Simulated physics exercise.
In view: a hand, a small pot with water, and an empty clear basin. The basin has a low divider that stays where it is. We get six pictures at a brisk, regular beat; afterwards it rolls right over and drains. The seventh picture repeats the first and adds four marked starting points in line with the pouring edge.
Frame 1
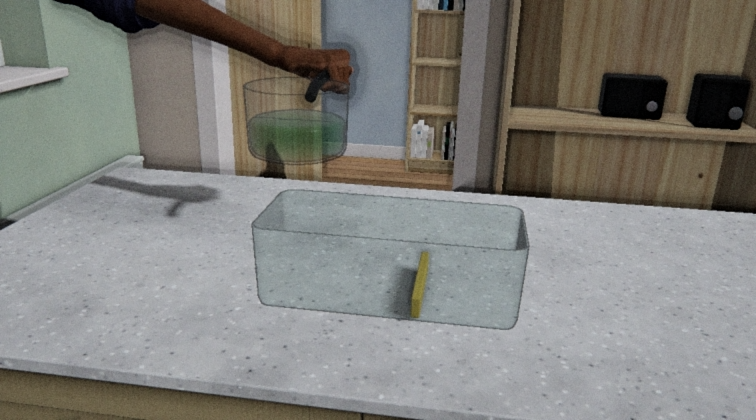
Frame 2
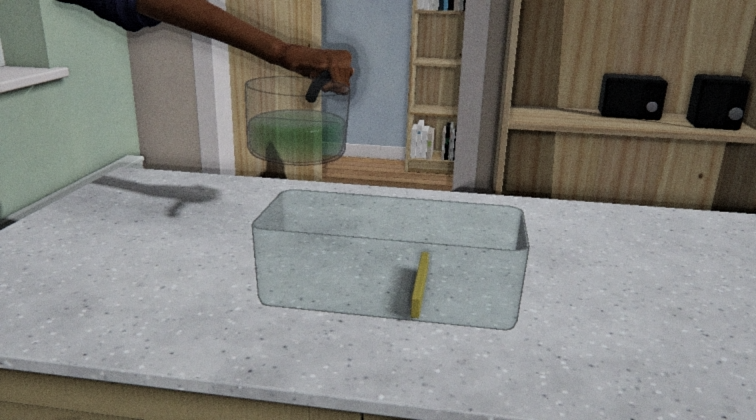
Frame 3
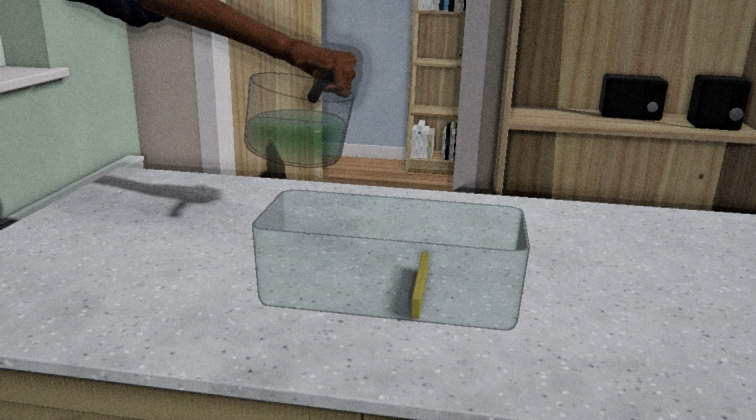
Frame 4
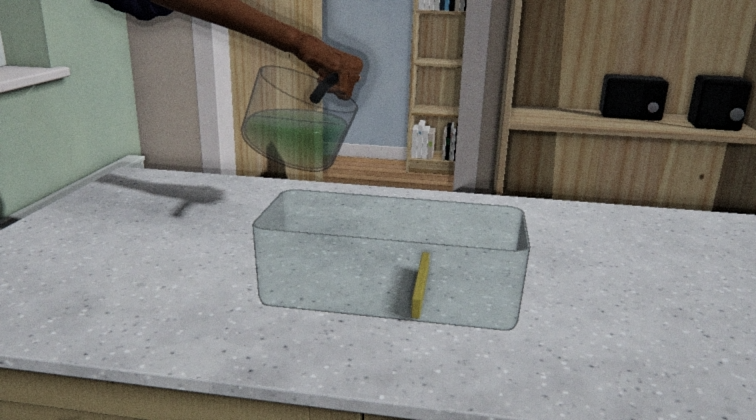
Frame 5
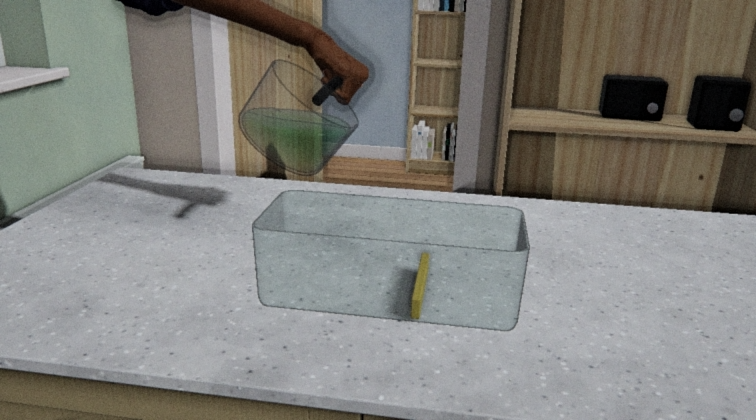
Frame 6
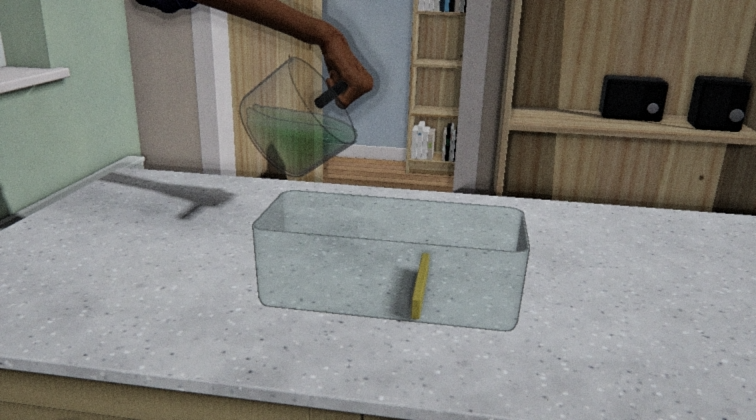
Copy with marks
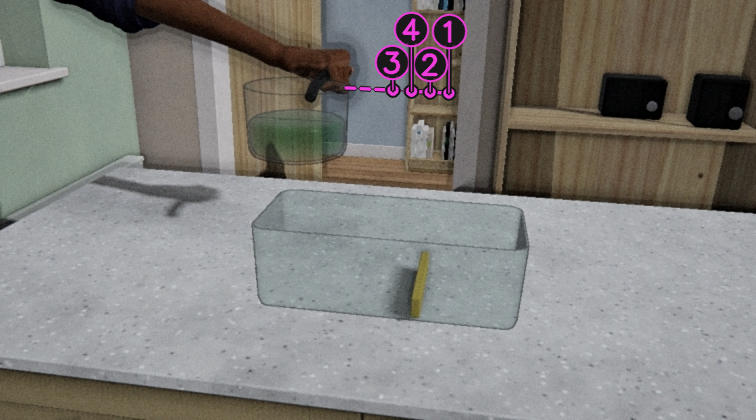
A hand gripping a clear pot of greenish water tilted it further and further to the left until the water reached its lip, while an empty clear basin sat still on the speckled counter.
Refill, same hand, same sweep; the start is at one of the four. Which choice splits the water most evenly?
Use dot 3.
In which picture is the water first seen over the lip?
In picture 6.
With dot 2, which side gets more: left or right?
The right side.
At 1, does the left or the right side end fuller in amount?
The right one.
On the marked copy, 1 at (448, 93); 2 at (430, 92); 3 at (393, 90); 4 at (411, 91).
For dot 1, about 16 % ends left of the wall and 81 % right of it.
For dot 2, about 16 % ends left of the wall and 83 % right of it.
For dot 3, about 40 % ends left of the wall and 59 % right of it.
For dot 4, about 11 % ends left of the wall and 88 % right of it.
